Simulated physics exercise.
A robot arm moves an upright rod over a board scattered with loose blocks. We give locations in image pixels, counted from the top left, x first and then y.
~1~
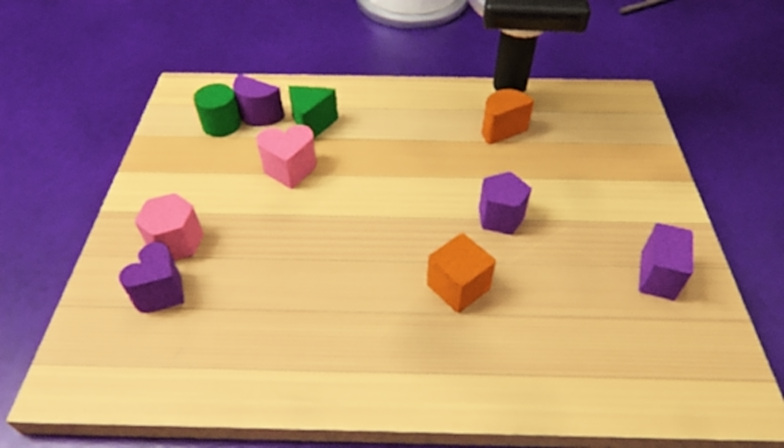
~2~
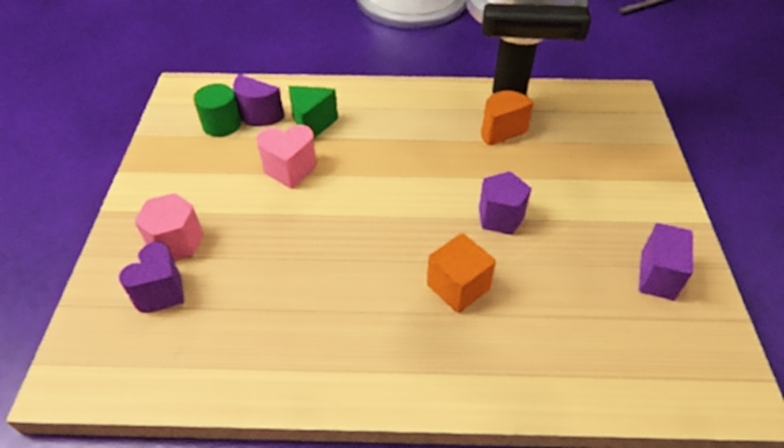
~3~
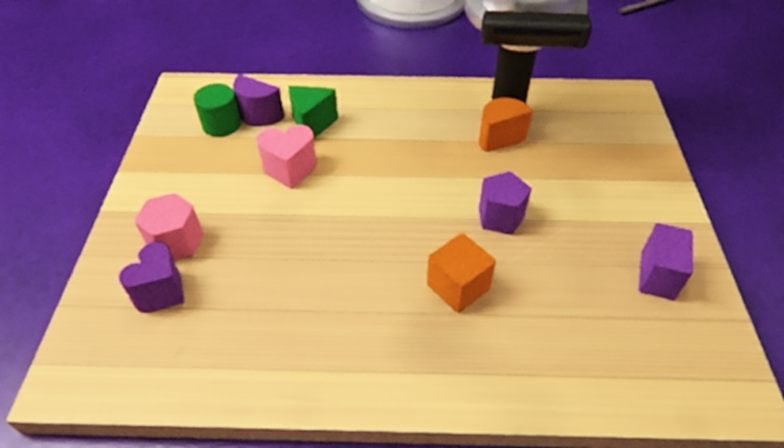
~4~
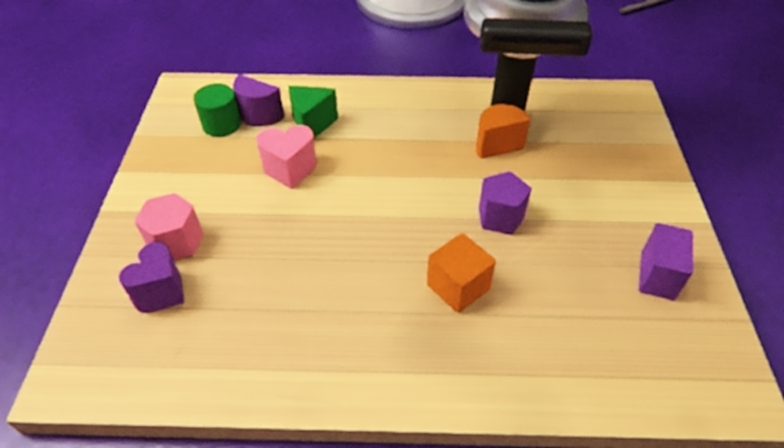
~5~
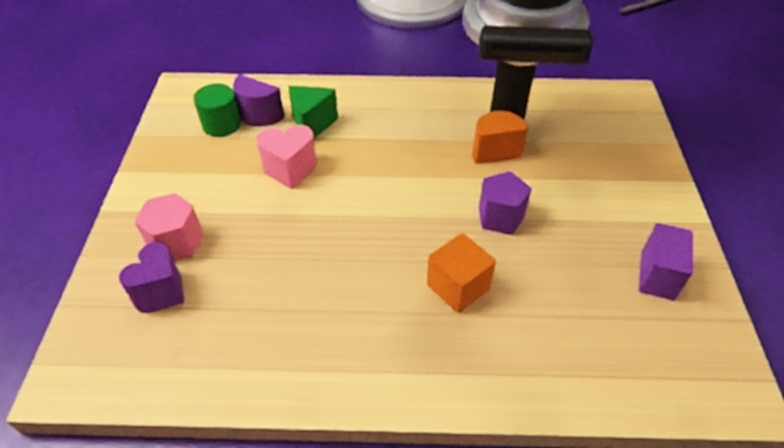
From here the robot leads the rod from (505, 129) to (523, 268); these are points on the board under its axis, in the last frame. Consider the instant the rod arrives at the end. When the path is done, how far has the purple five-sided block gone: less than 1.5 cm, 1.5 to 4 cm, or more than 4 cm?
The answer is over 4 cm.
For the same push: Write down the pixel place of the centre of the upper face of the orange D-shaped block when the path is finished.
In the picture, it is at (480, 162).
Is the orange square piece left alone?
No.
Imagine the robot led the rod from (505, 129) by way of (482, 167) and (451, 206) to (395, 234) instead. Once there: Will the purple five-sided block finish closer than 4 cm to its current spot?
I'd say yes.
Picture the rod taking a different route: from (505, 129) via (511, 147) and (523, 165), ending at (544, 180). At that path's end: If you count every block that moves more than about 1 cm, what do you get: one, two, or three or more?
1 block.
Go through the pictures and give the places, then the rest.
Rod tip (510, 86); block tops, orange square piece (462, 258); orange D-shaped block (507, 100); purple five-sided block (506, 188), in the first picture.
Rod (509, 93); orange D-shaped block (507, 102), in the second picture.
Rod (509, 100); orange D-shaped block (505, 109), in the third picture.
Rod (508, 107); orange D-shaped block (502, 116), in the fourth picture.
Rod (508, 113); orange square piece (462, 258); orange D-shaped block (500, 122); purple five-sided block (506, 188), in the fifth picture.
The first path, step by step. One third of the way, rod (512, 154); orange D-shaped block (484, 155), turned 70° clockwise.
Two thirds of the way, rod (519, 200); orange D-shaped block (480, 162), turned 105° clockwise; purple five-sided block (503, 215).
At the end, rod (528, 253); orange square piece (443, 273); orange D-shaped block (480, 162), turned 105° clockwise; purple five-sided block (491, 262), turned 40° clockwise.
